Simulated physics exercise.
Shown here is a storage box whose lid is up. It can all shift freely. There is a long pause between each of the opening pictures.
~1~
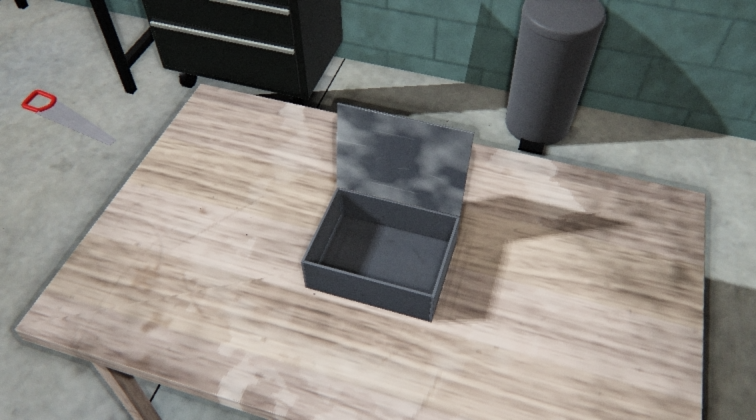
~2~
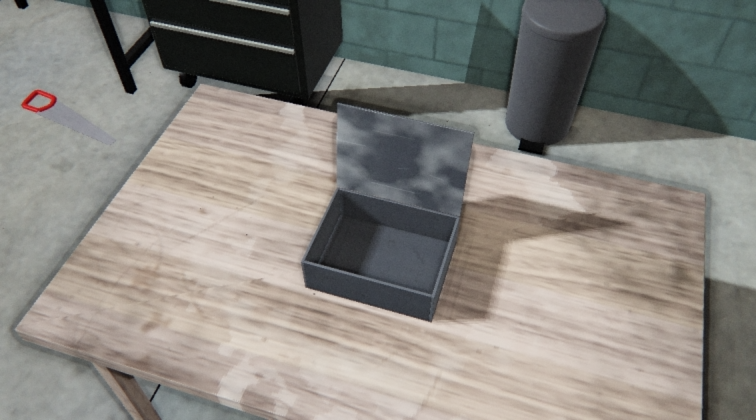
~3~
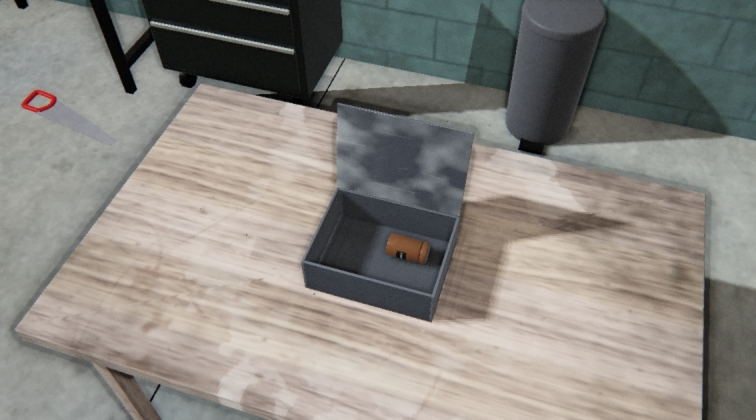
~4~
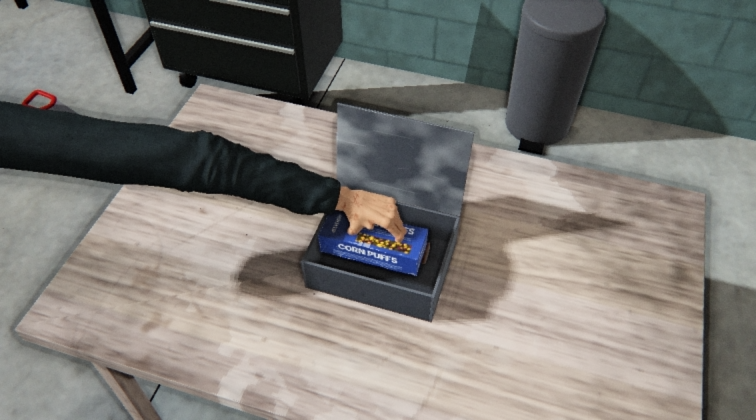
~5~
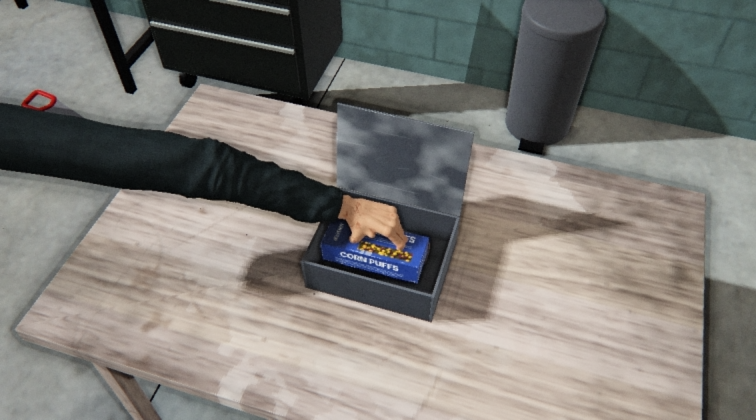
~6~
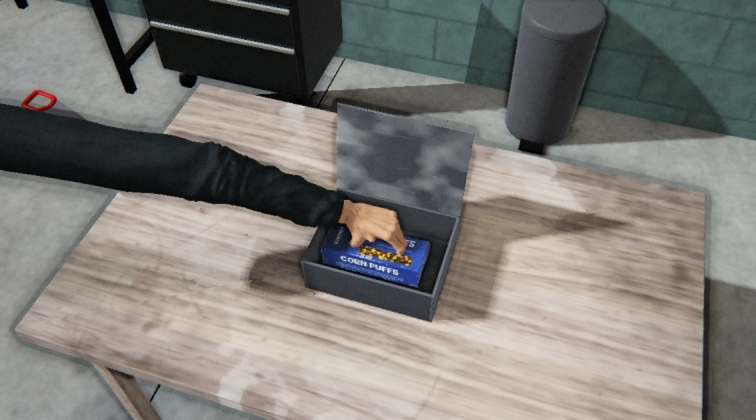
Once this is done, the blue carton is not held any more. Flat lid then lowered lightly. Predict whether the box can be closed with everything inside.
No gap.
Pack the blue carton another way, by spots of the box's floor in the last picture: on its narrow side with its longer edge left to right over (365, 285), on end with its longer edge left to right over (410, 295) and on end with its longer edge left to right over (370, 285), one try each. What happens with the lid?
Going through the three tries, the lid settles all the way, then hangs open, then hangs open.
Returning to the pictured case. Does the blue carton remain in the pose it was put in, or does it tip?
Simply put, the blue carton remains unturned.
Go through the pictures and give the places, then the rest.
In the first picture, the last thing is not in view yet.
In the second picture, the last thing is not in view yet.
In the third picture, the last thing is not in view yet; brown shaker (408, 249).
The fourth picture shows coming down; blue carton (373, 240).
The fifth picture shows coming down; blue carton (375, 248).
The sixth picture shows in place under the hand; blue carton (375, 253).
Then, 0.90 s after the last picture, lid starting down; blue carton slid a little near (375, 267).
Then, 1.50 s after the last picture, lid 66° above the rim; blue carton slid a little near (375, 267).
Then, 1.80 s after the last picture, lid 35° above the rim; blue carton slid a little near (375, 267).
Then, 2.00 s after the last picture, lid 7° above the rim; blue carton slid a little near (375, 267).
At rest, lid shut; moved from the start, blue carton; brown shaker in place. Seen from the same camera at the end, blue carton near (375, 267).
